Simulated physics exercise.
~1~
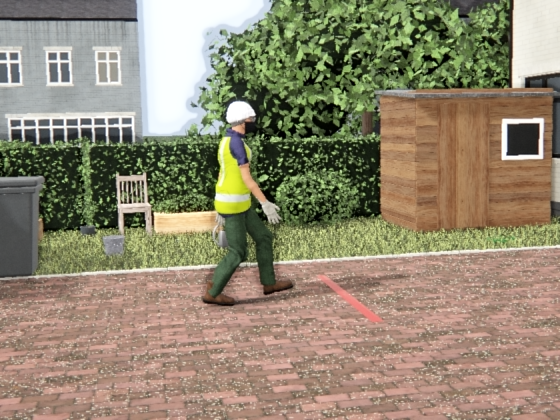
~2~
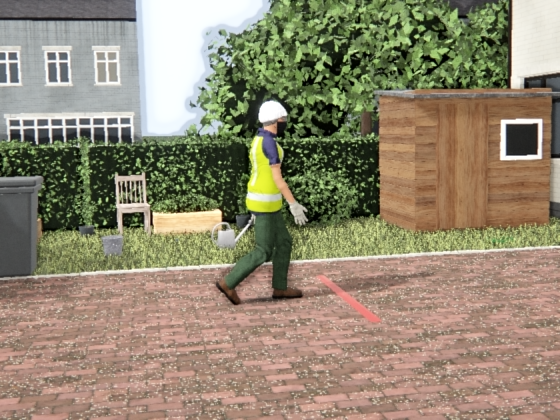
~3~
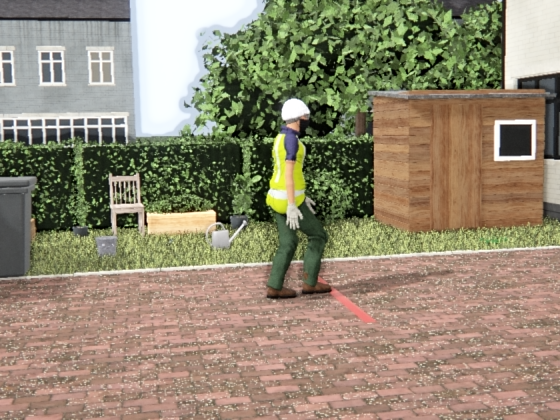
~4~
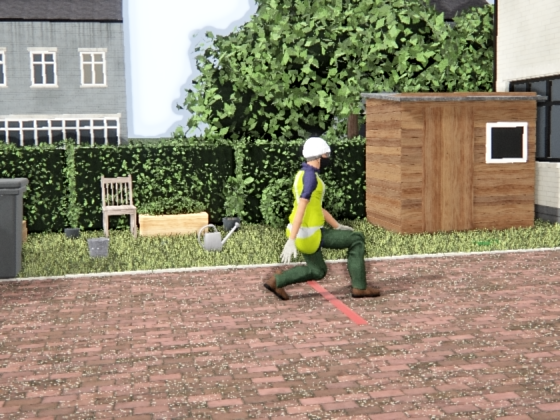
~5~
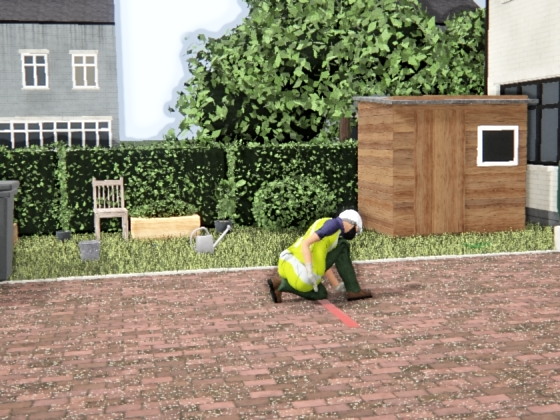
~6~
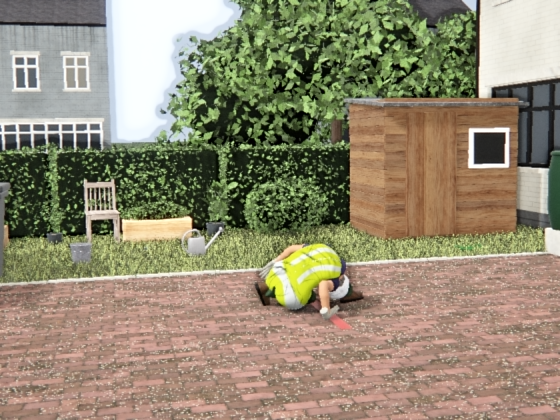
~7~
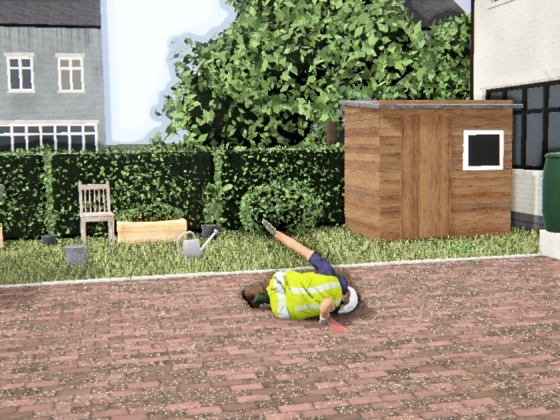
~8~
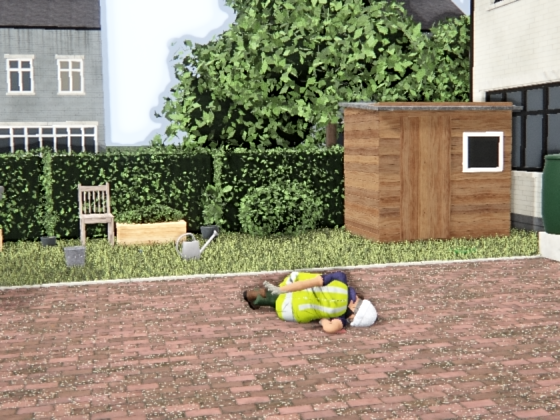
A visitor in a yellow high-visibility vest, white helmet and dark green trousers walks right across reddish brick paving, seen from the side at a distance. Ahead lies a strip of red tape; behind are a grassy edge, a wooden chair, watering can, hedge and brown shed. As the view pans slightly right, the visitor slows near the tape, bends the knees and sinks low. The body folds forward, head down, then rolls onto its side as an arm swings up. The visitor ends curled on the bricks, head beyond the tape, chest and hips short of it.
